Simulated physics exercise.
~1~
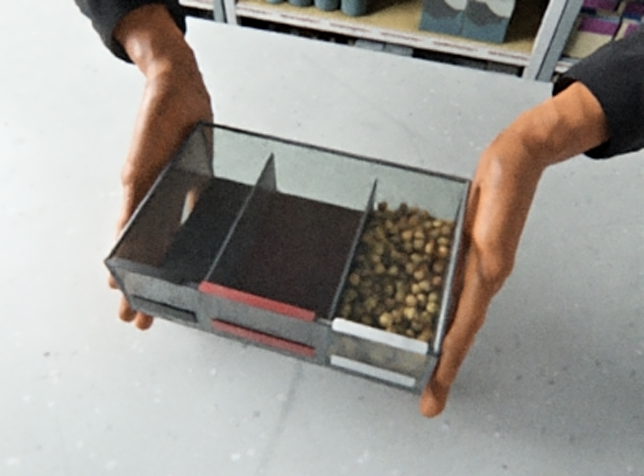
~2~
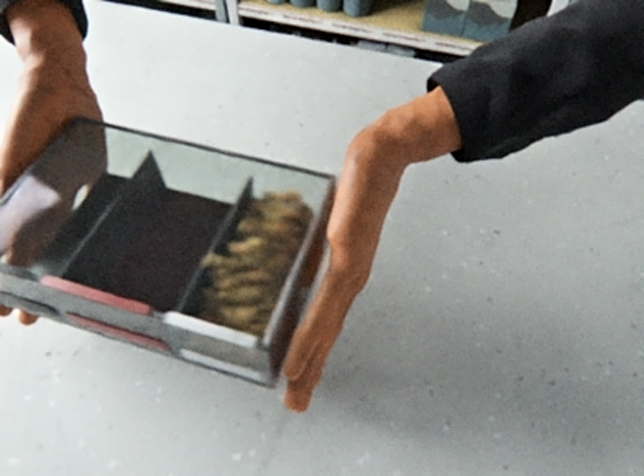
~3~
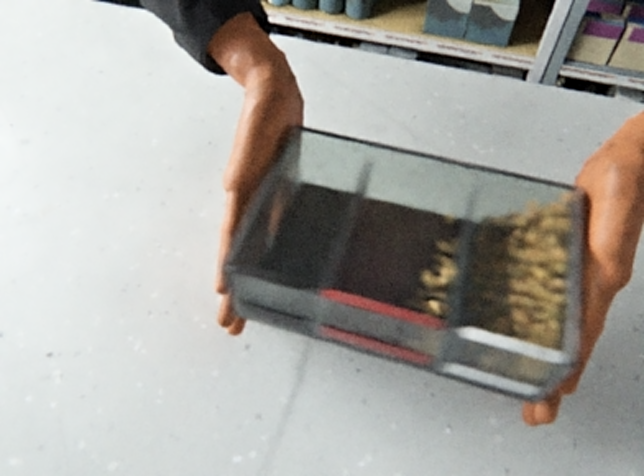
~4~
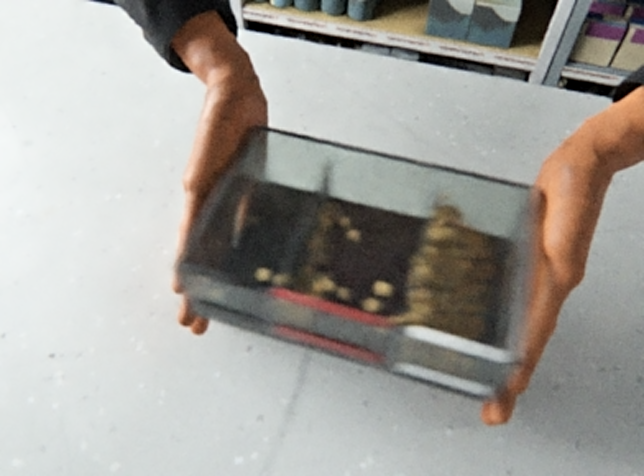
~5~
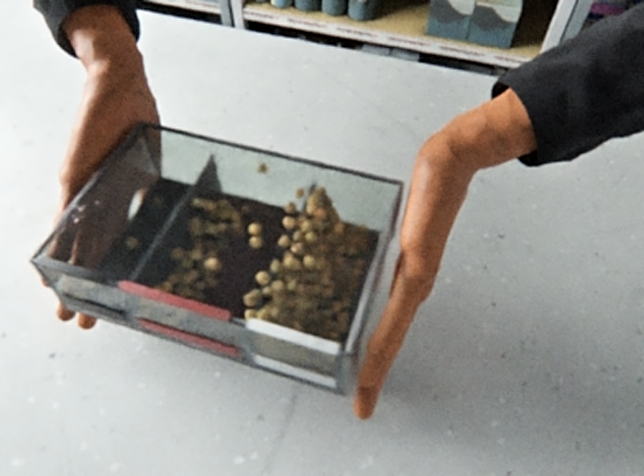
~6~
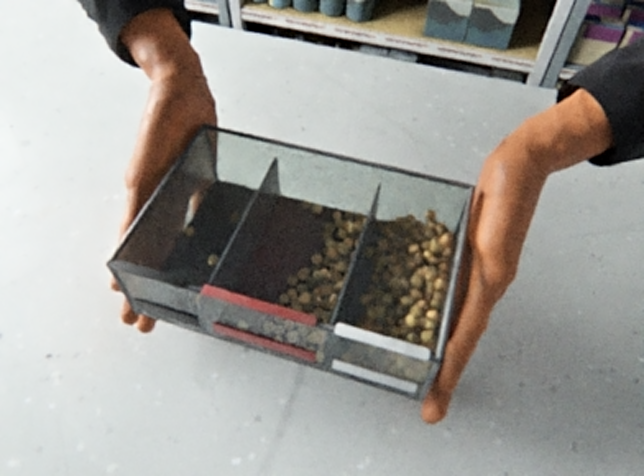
Above a pale table, two hands shake a clear divided box, spilling some chickpeas into the middle section.
